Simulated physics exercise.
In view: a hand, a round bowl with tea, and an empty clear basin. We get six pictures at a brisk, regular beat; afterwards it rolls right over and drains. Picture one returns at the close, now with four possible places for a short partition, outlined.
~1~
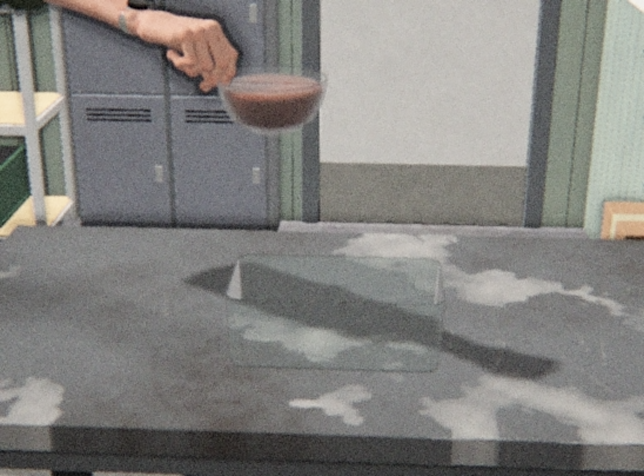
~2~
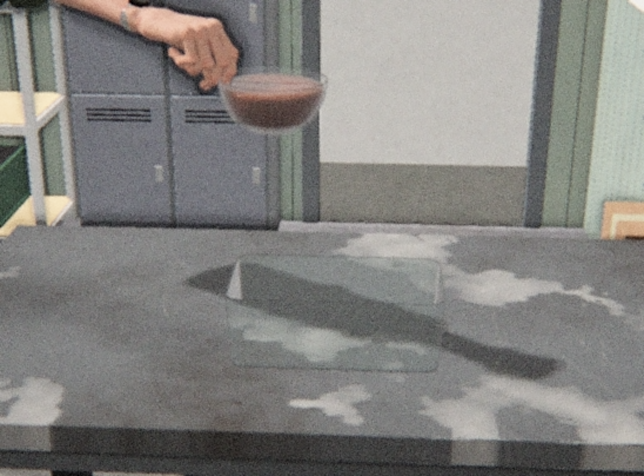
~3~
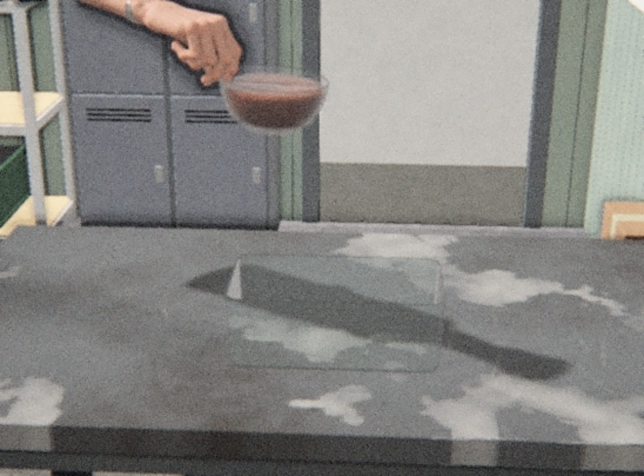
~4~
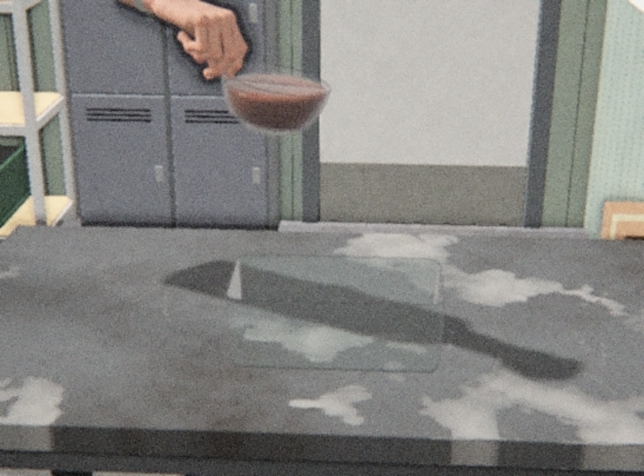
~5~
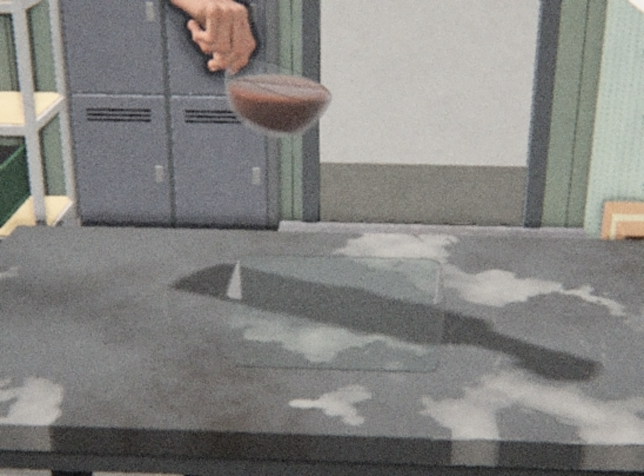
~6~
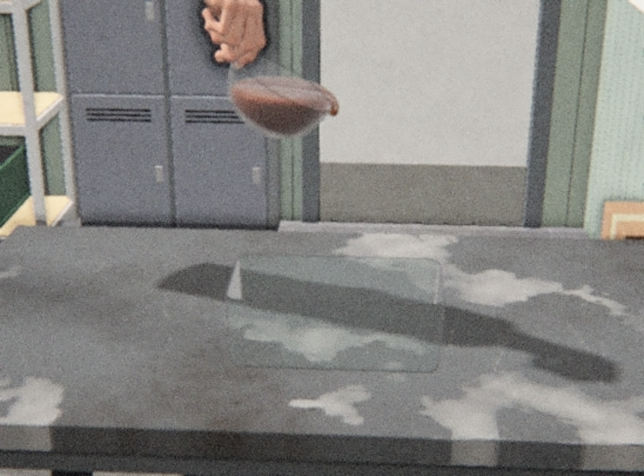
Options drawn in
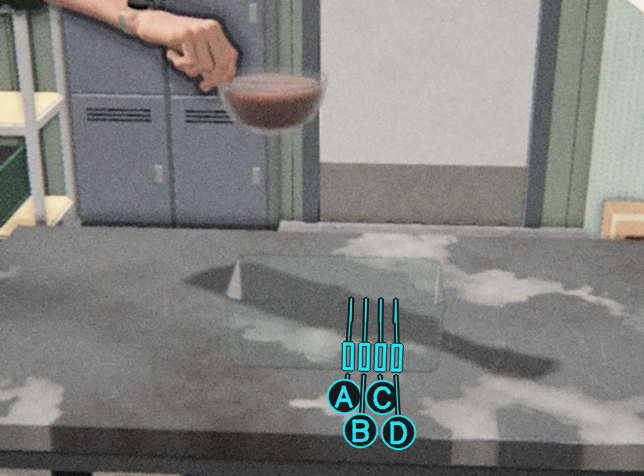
The video shows a hand holding a round clear bowl of reddish-brown tea above an empty clear basin on a dark, patchy table, first upright, then gradually tilting it to the right until tea just passes over the lip.
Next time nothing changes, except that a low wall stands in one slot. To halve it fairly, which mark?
The best position is C.
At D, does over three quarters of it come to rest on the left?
No.
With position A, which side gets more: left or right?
The right side.
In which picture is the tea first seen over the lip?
Picture 5.
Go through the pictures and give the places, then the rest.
Upright, lip at (325, 78); basin from (230, 363) to (439, 370); nothing has left yet, in the first picture.
Upright, lip at (325, 79); nothing has left yet, in the second picture.
Tipped about 5°, lip at (327, 83); nothing has left yet, in the third picture.
Tipped about 11°, lip at (329, 89); nothing has left yet, in the fourth picture.
Tipped about 19°, lip at (330, 97); tea is over the lip, down to (330, 97), in the fifth picture.
Tipped about 29°, lip at (330, 106); tea is over the lip, down to (336, 113), in the sixth picture.
In cyan, A at (347, 374); B at (363, 375); C at (379, 375); D at (396, 376).
Choosing A, about 15 % ends left of the wall and 81 % right of it; 4 % is lost outside.
Choosing B, about 31 % ends left of the wall and 65 % right of it; 4 % is lost outside.
Choosing C, about 48 % ends left of the wall and 49 % right of it; 4 % is lost outside.
Choosing D, about 69 % ends left of the wall and 25 % right of it; 5 % is lost outside.
